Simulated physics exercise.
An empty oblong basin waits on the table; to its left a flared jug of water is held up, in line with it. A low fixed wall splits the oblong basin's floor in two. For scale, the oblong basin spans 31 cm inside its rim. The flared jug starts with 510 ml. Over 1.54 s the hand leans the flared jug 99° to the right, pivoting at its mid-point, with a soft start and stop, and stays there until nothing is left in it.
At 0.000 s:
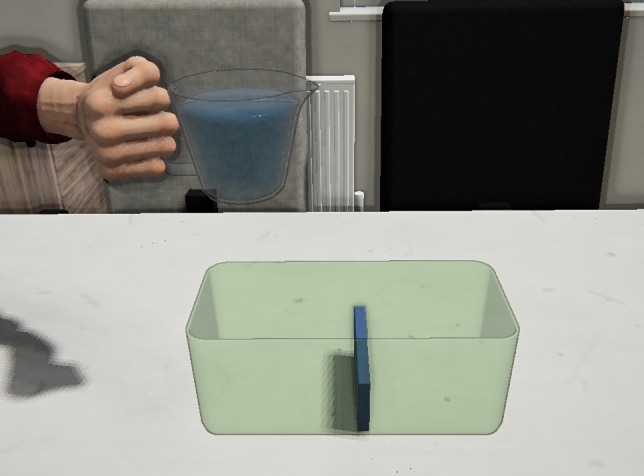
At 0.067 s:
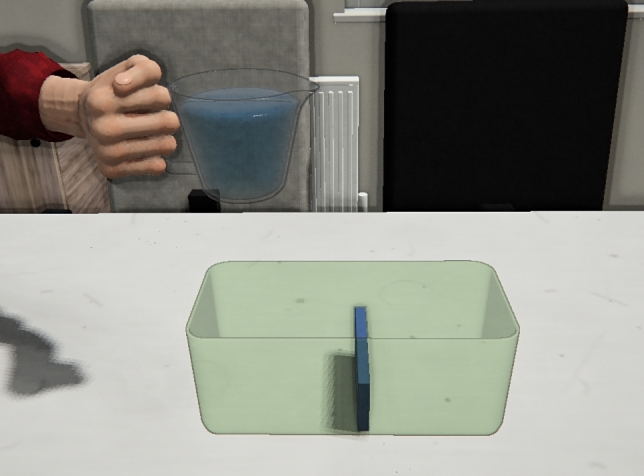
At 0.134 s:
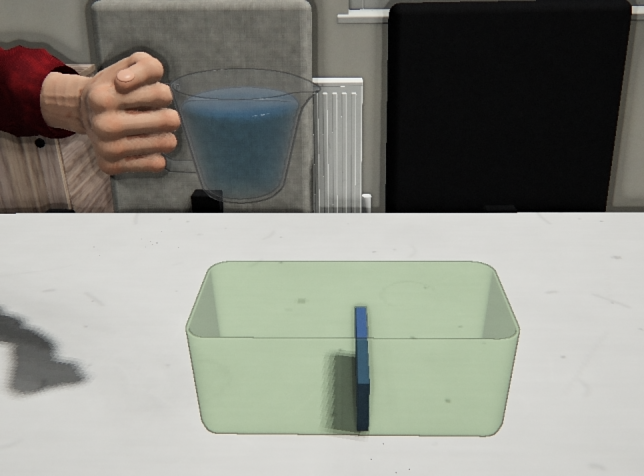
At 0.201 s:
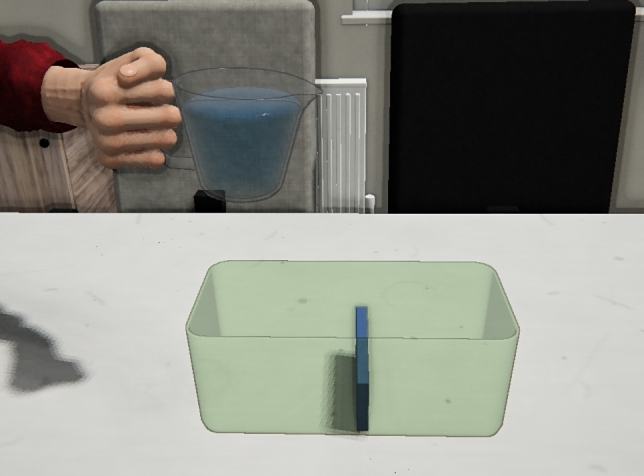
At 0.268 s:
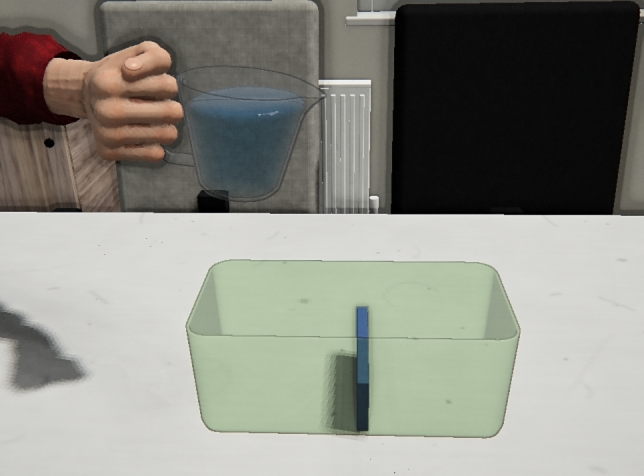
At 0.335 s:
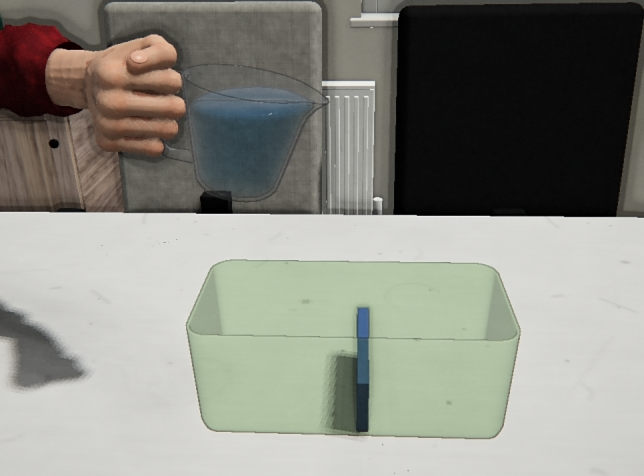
A hand in a red sleeve held a clear flared jug of blue water above and left of an empty pale green oblong basin on a white table, then slowly leaned it slightly right.
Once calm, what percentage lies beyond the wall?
The far part has some 85 per cent.
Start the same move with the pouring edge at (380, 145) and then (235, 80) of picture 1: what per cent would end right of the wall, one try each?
In turn about 100 and 0 per cent.
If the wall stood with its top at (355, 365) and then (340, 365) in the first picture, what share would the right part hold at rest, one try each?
In turn about 90 and 95 per cent.
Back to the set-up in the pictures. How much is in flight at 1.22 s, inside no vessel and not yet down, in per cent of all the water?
About 16 per cent.
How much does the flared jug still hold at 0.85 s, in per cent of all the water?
Some 68 per cent.
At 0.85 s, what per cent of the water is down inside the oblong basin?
Near 10 in a hundred.
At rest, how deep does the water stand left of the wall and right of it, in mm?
Some 4 mm on the left and 24 mm on the right.
Then, 0.85 s in, the tilt is 57° and 69 per cent is still to pour, 0 is left of the wall and 10 right of it.
Then, 1.22 s in, the tilt is 89° and 15 per cent is still to pour, 1 is left of the wall and 67 right of it.
Then, 1.61 s in, the tilt is 99° and 0 per cent is still to pour, 13 is left of the wall and 85 right of it.
Then, 2.04 s in, the tilt is 99° and 0 per cent is still to pour, 14 is left of the wall and 85 right of it.
Finally, 14 per cent lies left of the wall, 85 right of it and 2 outside.
